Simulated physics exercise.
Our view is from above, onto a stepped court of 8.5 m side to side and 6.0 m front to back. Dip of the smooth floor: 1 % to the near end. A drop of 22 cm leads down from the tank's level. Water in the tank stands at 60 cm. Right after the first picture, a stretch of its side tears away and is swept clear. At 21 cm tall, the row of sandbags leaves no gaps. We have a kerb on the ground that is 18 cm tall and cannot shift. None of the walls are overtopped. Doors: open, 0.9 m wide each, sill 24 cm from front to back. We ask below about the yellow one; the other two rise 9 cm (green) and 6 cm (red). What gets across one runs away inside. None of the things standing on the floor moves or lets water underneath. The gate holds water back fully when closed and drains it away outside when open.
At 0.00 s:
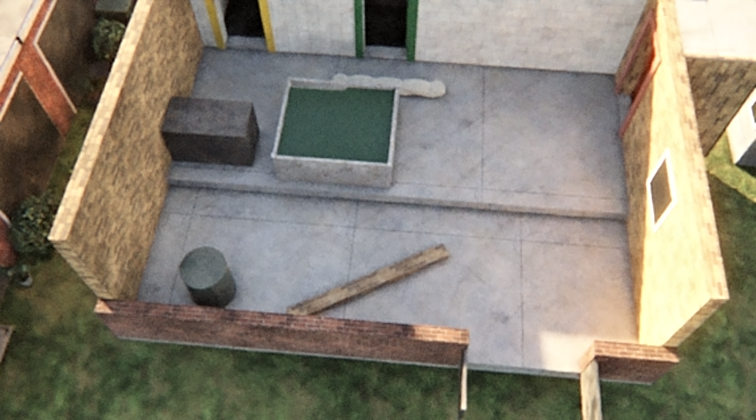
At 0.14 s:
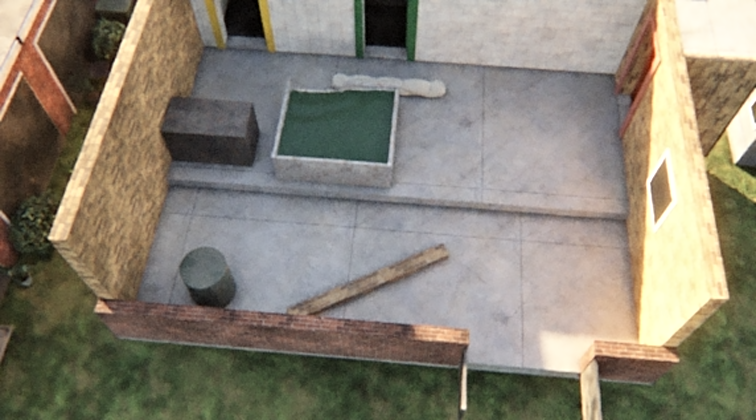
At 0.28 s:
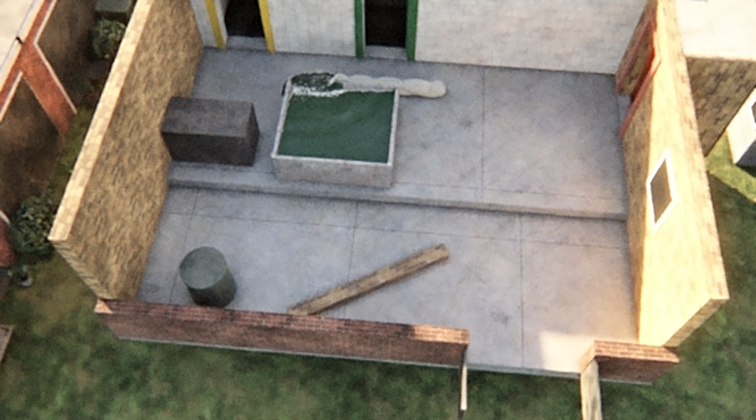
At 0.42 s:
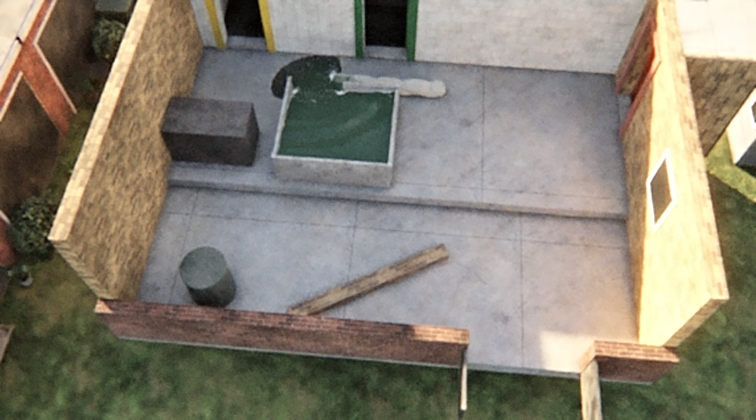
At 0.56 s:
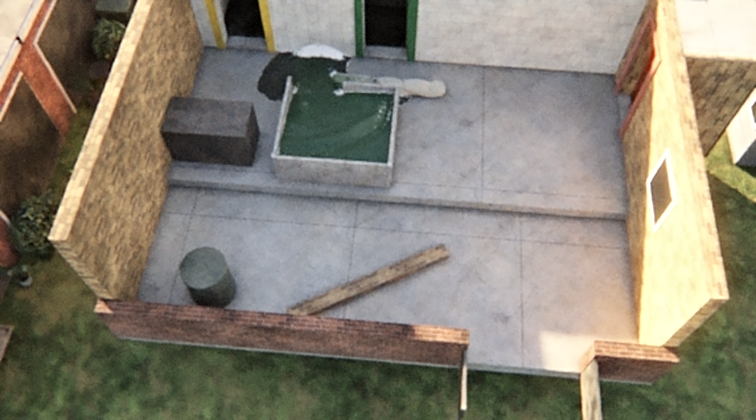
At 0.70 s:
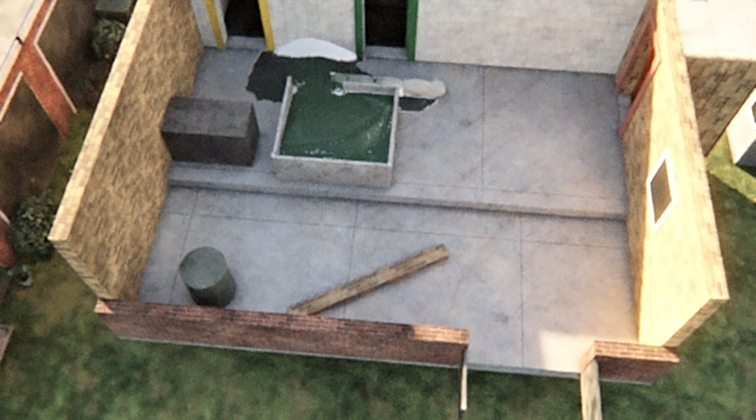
We see a low walled tank of green water on a stepped court; its far side opens, and water pours out behind it, spreading over the floor toward the back wall and around the pale row of sandbags.
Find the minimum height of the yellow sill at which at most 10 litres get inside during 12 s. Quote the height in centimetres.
The minimum is about 17 cm.
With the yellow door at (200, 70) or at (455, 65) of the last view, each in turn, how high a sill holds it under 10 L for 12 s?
In turn: Roughly 29 cm, roughly 5.5 cm.
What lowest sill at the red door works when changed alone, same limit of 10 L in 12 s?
At red, about 11.0 cm.
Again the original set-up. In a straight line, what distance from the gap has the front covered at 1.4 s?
Near 3.6 metres, give or take.
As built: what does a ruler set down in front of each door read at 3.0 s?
Green door 7 cm, yellow door 13 cm, red door 0 cm.
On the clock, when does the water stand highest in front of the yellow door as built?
Roughly at 1.6 s.
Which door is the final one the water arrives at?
Last: Red.
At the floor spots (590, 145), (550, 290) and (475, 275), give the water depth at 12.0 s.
5, 2 and 2 cm, respectively.
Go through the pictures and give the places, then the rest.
The first picture shows the tank at (338, 123) is whole and still, 60 cm deep; the yellow door at (239, 13) is dry.
In the second picture, the gap is on the far side, the front 0.3 m out at a hidden place; the back of the tank holds 60 cm.
In the third picture, the front is at (315, 75), 0.7 m from the gap on the far side; 0.8 m2 of floor is wet, 60 cm left at the back.
In the fourth picture, the front is at (318, 58), 1.2 m from the gap on the far side; 1.6 m2 of floor is wet, 60 cm left at the back.
In the fifth picture, the gap is on the far side, the front 1.3 m out at (284, 53); the back of the tank holds 59 cm.
In the sixth picture, water pours out on the far side and has run 1.7 m, to (432, 100); about 7 cm deep outside, 52 cm at the back; the yellow door at (239, 13), 2.1 m from the gap, is still 0.4 m from the nearest water.
After 1.4 s water covers 10 % of the floor, deepest (42 cm) near (315, 62); 15 cm at the yellow door, 0 litres in over its 10 cm sill.
After 3.0 s water covers 30 % of the floor, deepest (34 cm) near (192, 124); 13 cm at the yellow door, 21 litres in over its 10 cm sill.
After 12.0 s water covers 75 % of the floor, deepest (12 cm) near (276, 123); 8 cm at the yellow door, 60 litres in over its 10 cm sill.
At the yellow door as built, the water arrived by 0.9 s and peaked near 17 cm at 1.6 s.
Run again over the same 12 s with other heights there, 19 litres in over 14.5 cm, 3 litres over 19.5 cm. The limit of 10 litres is kept from about 17 cm up.
